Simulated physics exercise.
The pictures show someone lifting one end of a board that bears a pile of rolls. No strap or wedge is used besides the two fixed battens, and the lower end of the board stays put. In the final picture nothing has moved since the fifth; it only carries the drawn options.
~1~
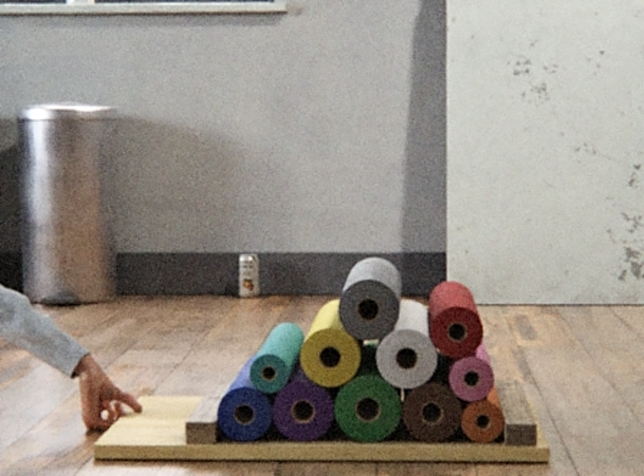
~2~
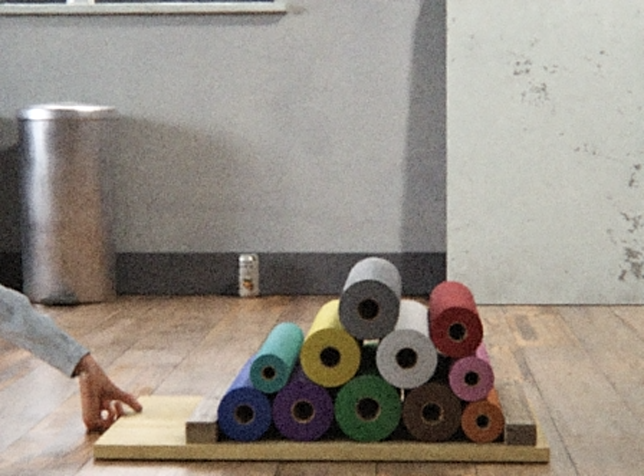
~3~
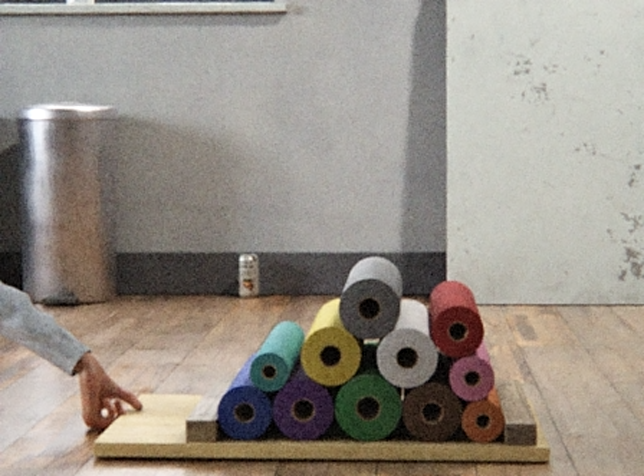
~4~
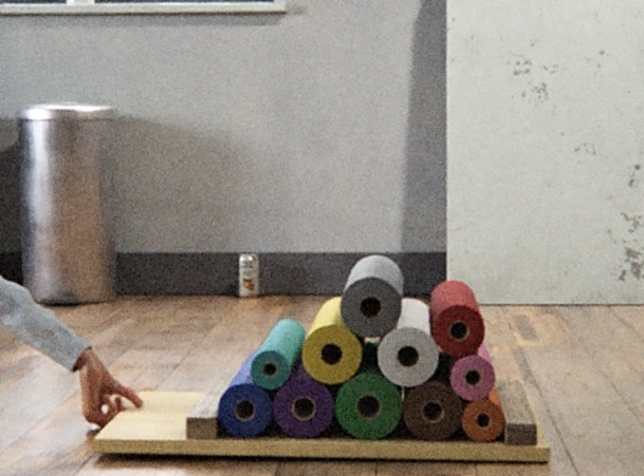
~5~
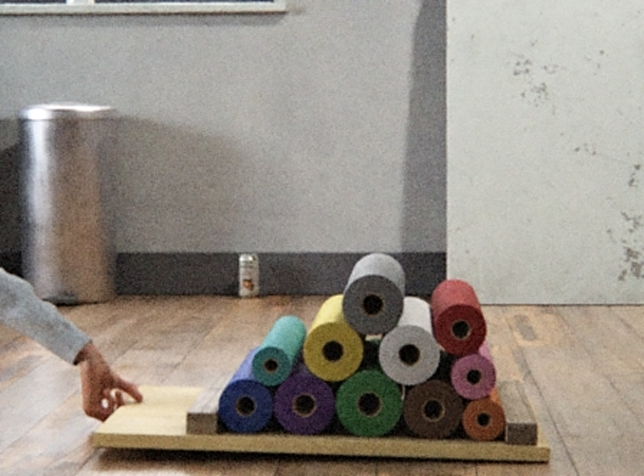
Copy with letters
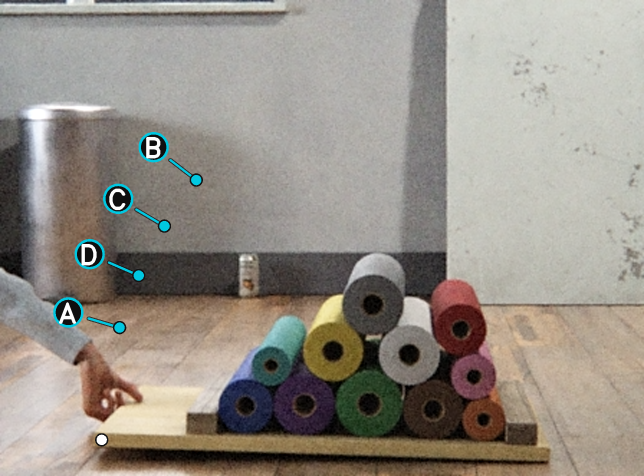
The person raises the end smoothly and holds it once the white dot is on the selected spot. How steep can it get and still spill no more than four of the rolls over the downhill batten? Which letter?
The answer is mark C.
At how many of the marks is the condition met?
The number is three.
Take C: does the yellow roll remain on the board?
The yellow roll: Yes.
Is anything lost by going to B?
Yes.
On the marked copy, A at (120, 328); B at (196, 180); C at (165, 226); D at (139, 275); the white dot at (102, 440).
Following C. Soon after the start, board at 18°.
Later, board at 31°.
In the end, board at 31°, four over the low batten (pink, white, red, grey).
As for the rest, A two over the low batten (pink, red); B five over the low batten; D four over the low batten (pink, white, red, grey).
